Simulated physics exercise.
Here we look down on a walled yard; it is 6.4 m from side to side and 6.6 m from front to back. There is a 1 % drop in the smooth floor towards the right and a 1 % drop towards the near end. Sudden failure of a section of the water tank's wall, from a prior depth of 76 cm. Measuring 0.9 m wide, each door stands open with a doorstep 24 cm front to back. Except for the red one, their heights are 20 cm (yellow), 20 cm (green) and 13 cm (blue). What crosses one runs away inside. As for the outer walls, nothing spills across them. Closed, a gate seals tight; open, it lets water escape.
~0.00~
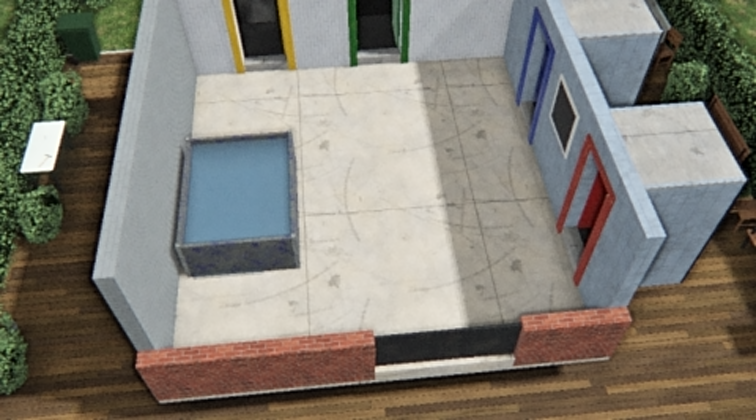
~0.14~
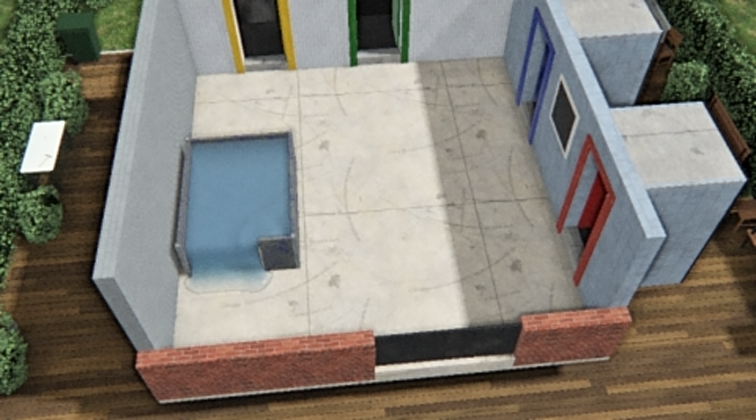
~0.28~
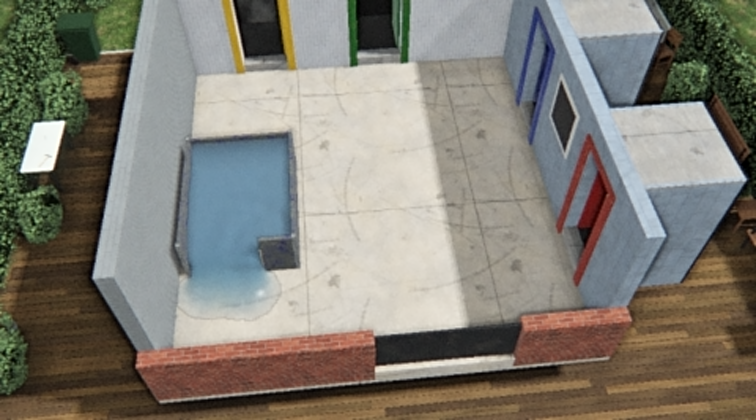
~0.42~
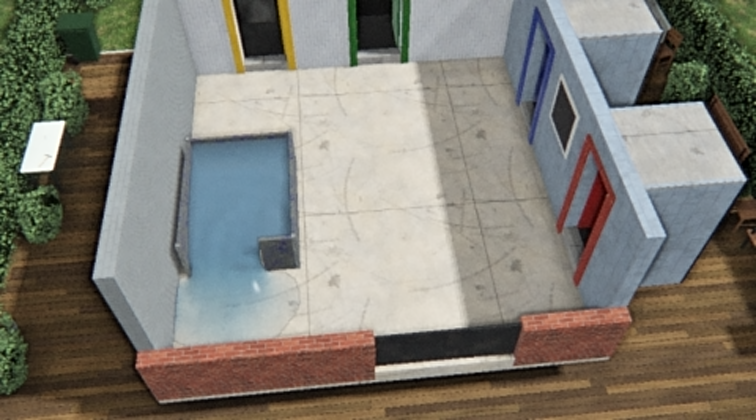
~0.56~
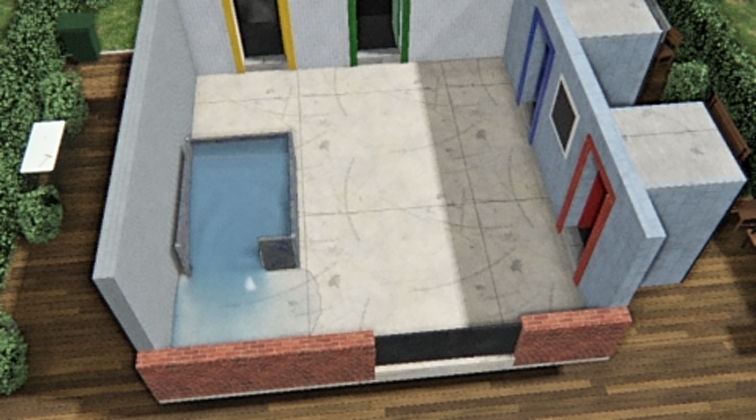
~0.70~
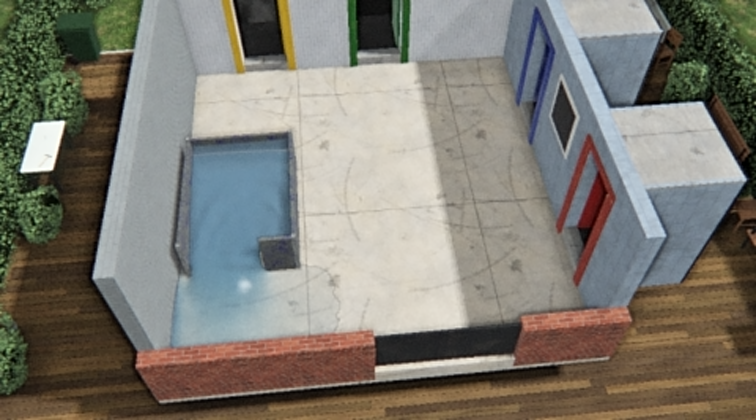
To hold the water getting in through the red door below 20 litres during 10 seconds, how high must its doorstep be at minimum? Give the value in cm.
22 cm.
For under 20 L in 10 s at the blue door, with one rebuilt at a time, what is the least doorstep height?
About 5.5 cm at blue.
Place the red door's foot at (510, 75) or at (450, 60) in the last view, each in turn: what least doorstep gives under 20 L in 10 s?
Roughly 12.5 and 11.0 cm.
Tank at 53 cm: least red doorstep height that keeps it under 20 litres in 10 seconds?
Roughly 14.5 centimetres.
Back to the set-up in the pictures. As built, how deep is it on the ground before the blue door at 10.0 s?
It works out to about 9.0 centimetres deep.
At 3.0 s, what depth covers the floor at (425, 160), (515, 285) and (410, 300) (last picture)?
That's 0, 6 and 8 cm, in the order given.
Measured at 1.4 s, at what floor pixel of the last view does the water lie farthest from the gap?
The farthest wet point is roughly at (438, 351) in the last view.
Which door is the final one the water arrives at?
That would be the green door.
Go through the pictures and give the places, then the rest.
Still water, 76 cm deep, in the water tank at (239, 188); the red door at (582, 219) is dry, in the first picture.
The gap is at (225, 260), the front 0.4 m out at (251, 288); the back of the water tank holds 76 cm, in the second picture.
Water pours out at (226, 262) and has run 0.8 m, to (239, 315); about 12 cm deep outside, 76 cm at the back, in the third picture.
The gap is at (226, 263), the front 1.4 m out at a hidden place; the back of the water tank holds 75 cm, in the fourth picture.
The front is at a hidden place, 1.7 m from the gap at (226, 264); 3.3 m2 of floor is wet, 69 cm left at the back, in the fifth picture.
The front is at a hidden place, 1.9 m from the gap at (226, 264); 3.7 m2 of floor is wet, 64 cm left at the back; the red door at (582, 219), 5.6 m from the gap, is still 4.1 m from the nearest water, in the sixth picture.
After 1.4 s water covers 10 % of the floor, deepest (64 cm) near (172, 375); it has not reached the red door.
After 3.0 s water covers 40 % of the floor, deepest (36 cm) near (576, 297); 27 cm at the red door, 0 litres in over its 19 cm doorstep.
After 10.0 s water covers 95 % of the floor, deepest (14 cm) near (577, 338); 12 cm at the red door, 41 litres in over its 19 cm doorstep.
At the red door as built, the water arrived by 2.9 s and peaked near 29 cm at 3.2 s.
With a doorstep of 17.5 cm, 58 litres would have come in within the 10 s; with 24 cm, 10 litres. So under 20 litres takes about 22 cm.
